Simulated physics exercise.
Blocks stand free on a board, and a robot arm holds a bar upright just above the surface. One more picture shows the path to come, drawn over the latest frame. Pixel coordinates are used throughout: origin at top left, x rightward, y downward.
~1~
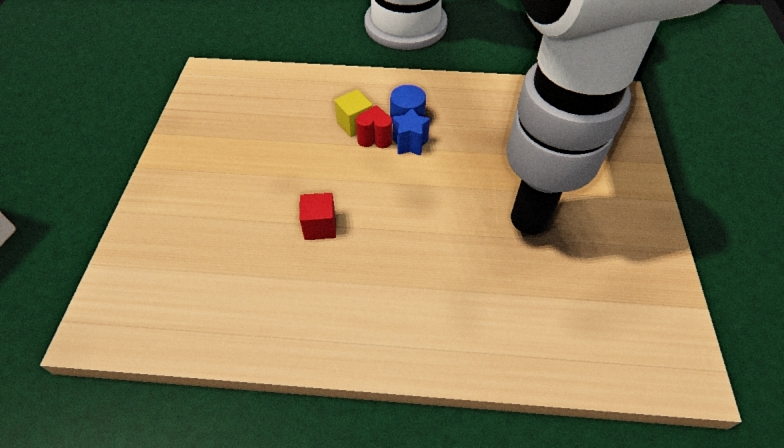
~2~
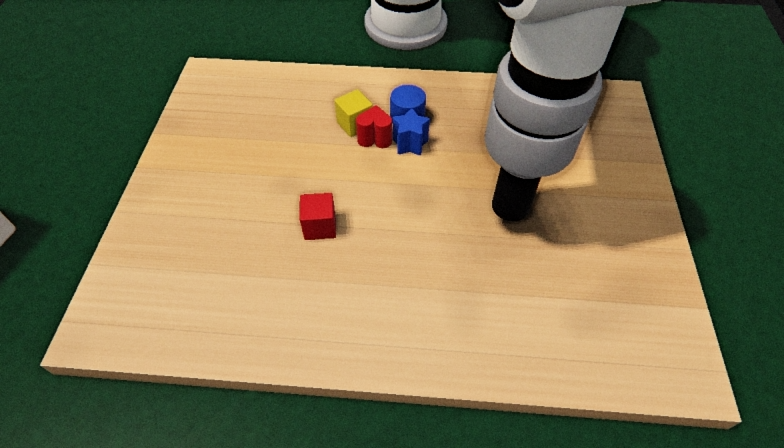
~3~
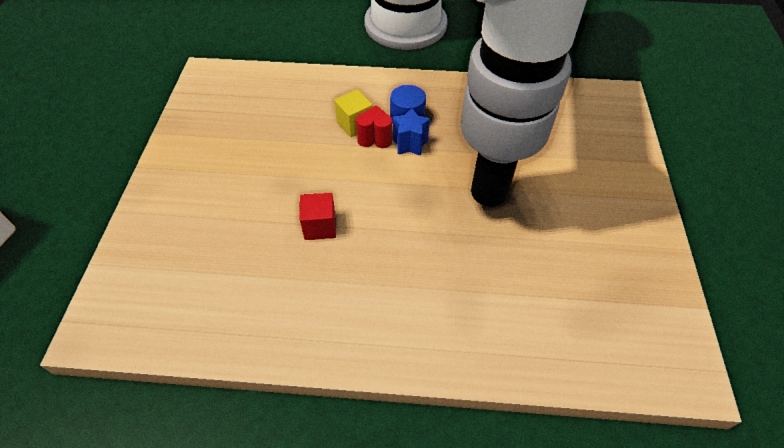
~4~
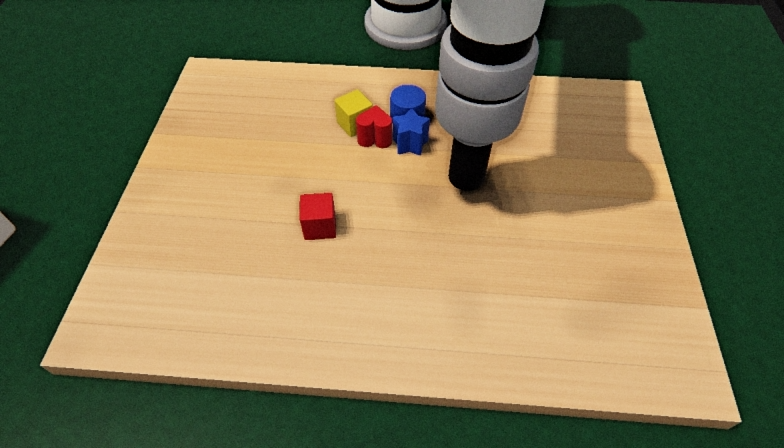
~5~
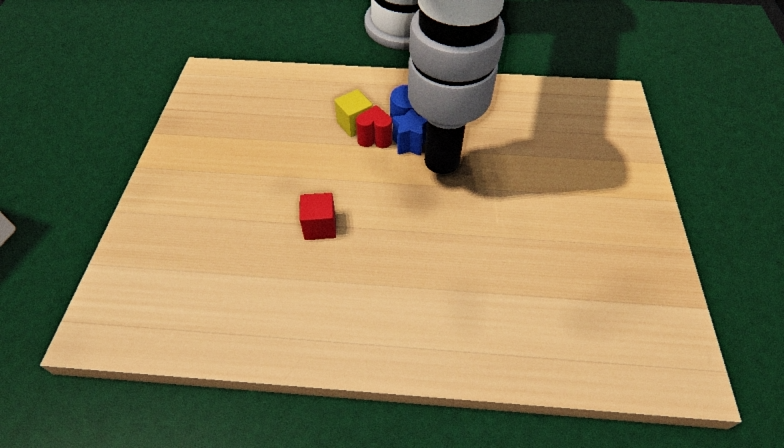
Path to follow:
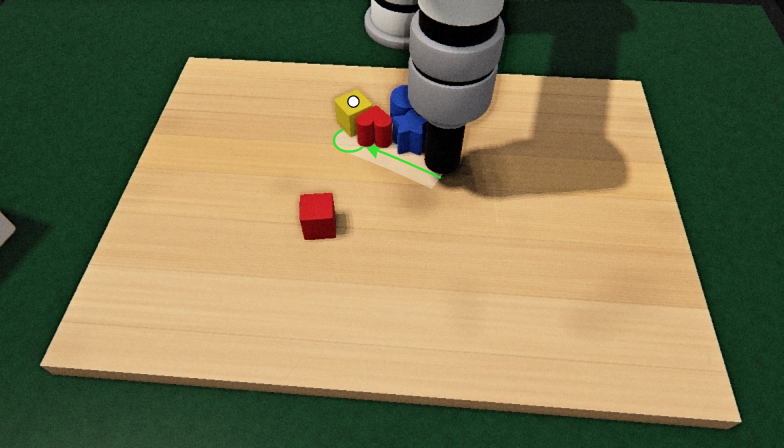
A white and grey robot arm holding a black bar upright moves over a pale wooden board on a green surface, seen from above at a fixed angle. A yellow block, a red heart, a blue disc and a blue star cluster near the top, with a red cube lower left of them. The arm glides left and slightly upward, partly covering the disc, while every block stays still.
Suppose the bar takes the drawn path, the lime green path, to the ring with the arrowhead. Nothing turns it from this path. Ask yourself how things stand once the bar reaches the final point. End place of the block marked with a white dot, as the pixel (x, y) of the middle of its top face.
It will likely be found at (340, 87).
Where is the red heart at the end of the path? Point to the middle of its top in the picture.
Pixel (362, 100).
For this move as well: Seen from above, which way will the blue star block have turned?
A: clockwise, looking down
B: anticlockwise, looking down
A.
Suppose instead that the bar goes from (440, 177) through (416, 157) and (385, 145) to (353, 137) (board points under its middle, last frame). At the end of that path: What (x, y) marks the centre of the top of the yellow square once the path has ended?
The answer is (322, 81).
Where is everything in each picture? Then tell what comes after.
In the first frame, bar tip (530, 219); block tops, yellow square (353, 102); red heart (374, 117); blue disc (408, 95); blue star block (411, 122).
In the second frame, bar (511, 207); blocks unchanged.
In the third frame, bar (489, 193); blocks unchanged.
In the fourth frame, bar (466, 177); blocks unchanged.
In the fifth frame, bar (442, 161); yellow square (353, 102); red heart (374, 117); blue disc partly hidden; blue star block (411, 122).
Path on the board, from (440, 177) directly to (350, 140); the dot is on the yellow square.
On the path given first. One third of the way, bar (410, 147); blue star block (411, 120).
Two thirds of the way, bar (379, 135); yellow square (347, 96); red heart (367, 109); blue disc (409, 92); blue star block (406, 114), turned 35° clockwise.
At the end, bar (349, 123); yellow square (340, 87), turned 15° anticlockwise; red heart (362, 100), turned 20° clockwise; blue disc (409, 92); blue star block (406, 114), turned 35° clockwise.
